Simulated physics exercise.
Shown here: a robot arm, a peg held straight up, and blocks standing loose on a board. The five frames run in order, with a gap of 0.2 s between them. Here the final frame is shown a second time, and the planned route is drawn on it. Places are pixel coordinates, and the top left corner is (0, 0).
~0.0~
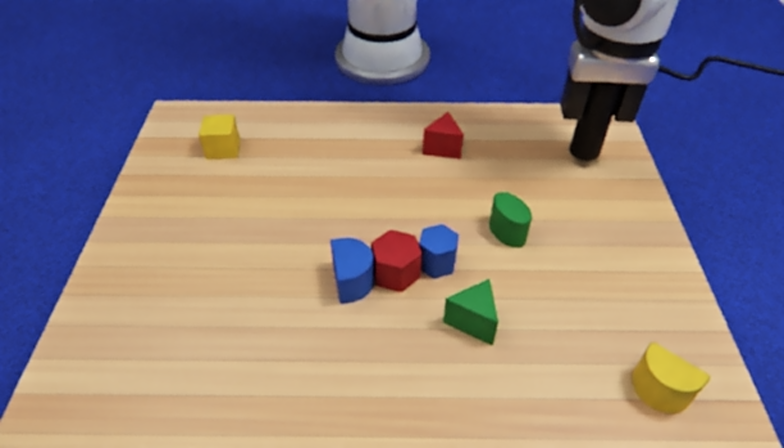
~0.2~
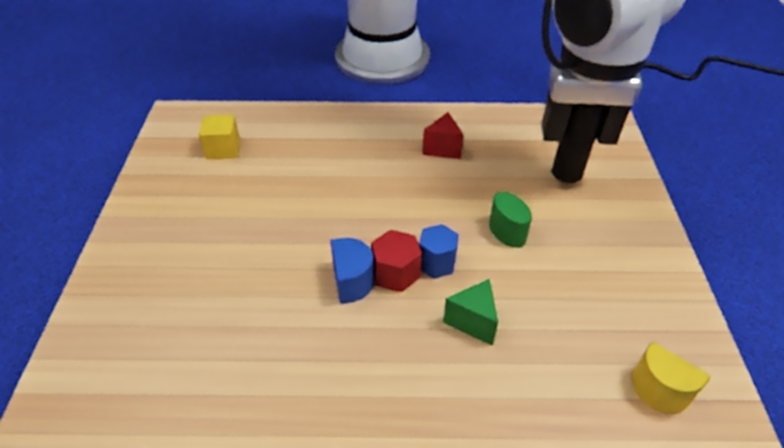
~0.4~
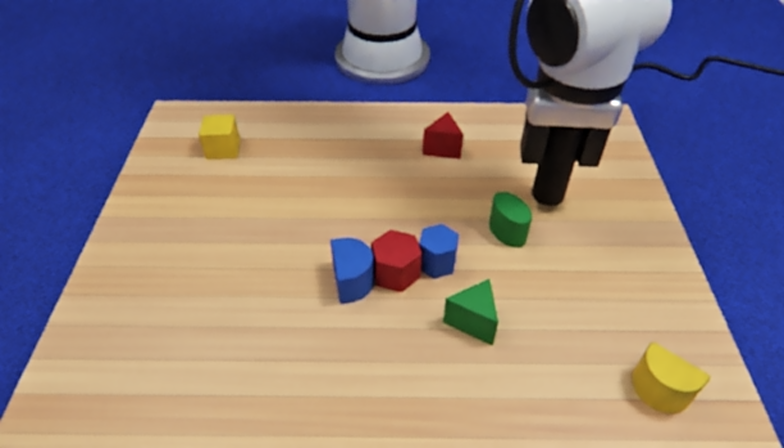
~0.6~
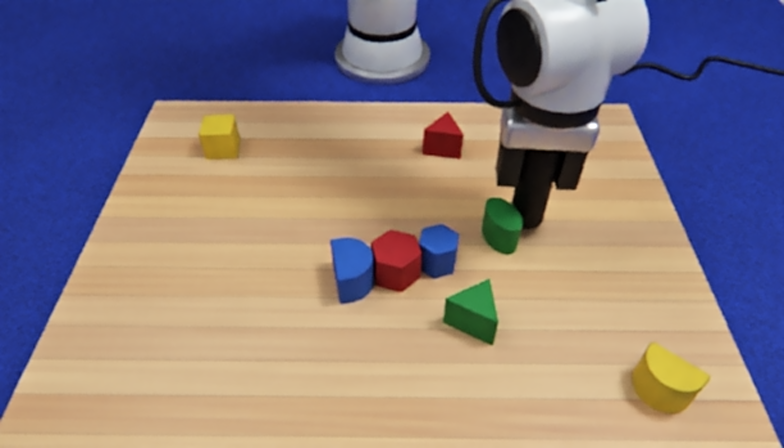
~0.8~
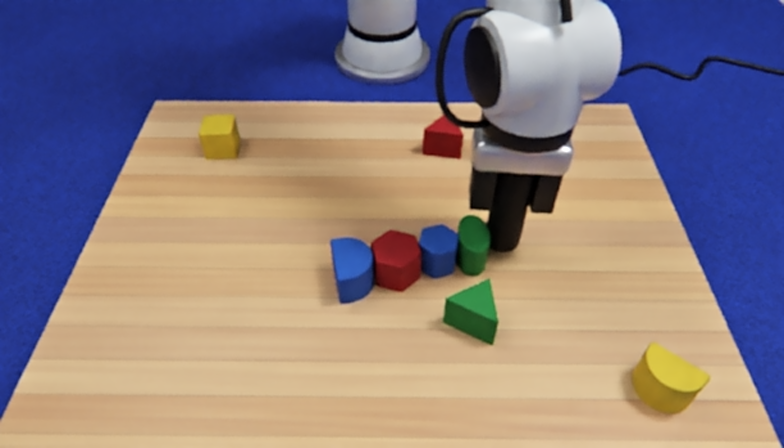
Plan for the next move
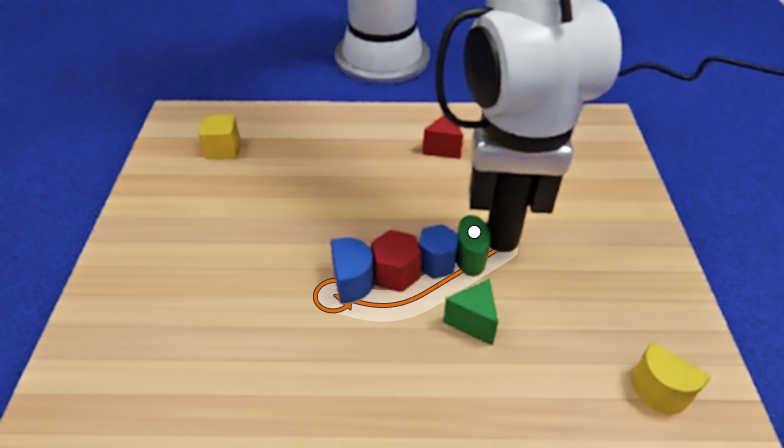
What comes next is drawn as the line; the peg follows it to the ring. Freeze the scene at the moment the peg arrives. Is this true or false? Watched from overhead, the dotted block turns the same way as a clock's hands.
This is false.
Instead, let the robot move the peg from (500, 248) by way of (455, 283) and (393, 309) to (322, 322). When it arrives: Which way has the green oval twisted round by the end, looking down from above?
Turns clockwise.
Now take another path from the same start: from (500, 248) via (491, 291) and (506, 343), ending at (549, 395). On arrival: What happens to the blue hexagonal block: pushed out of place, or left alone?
Well, the blue hexagonal block shifts from its place.
Drawn move, from (500, 248) over (453, 276) and (399, 304) to (334, 295); the dot is on the green oval.
The first path, step by step. One third of the way, peg at (453, 269); blue half-round block at (296, 262), turned 25° anticlockwise; red hexagonal block at (344, 252), turned 20° clockwise; blue hexagonal block at (386, 262), turned 50° clockwise; green oval at (425, 266), turned 20° anticlockwise.
Two thirds of the way, peg at (398, 296); blue half-round block at (257, 260), turned 70° anticlockwise; red hexagonal block at (303, 244), turned 50° clockwise; blue hexagonal block at (330, 269), turned 80° clockwise; green oval at (361, 288).
At the end, peg at (333, 287); blue half-round block at (239, 256), turned 105° anticlockwise; red hexagonal block at (289, 234), turned 80° clockwise; blue hexagonal block at (281, 270), turned 155° clockwise; green oval at (311, 298), turned 45° anticlockwise; green triangular piece still.
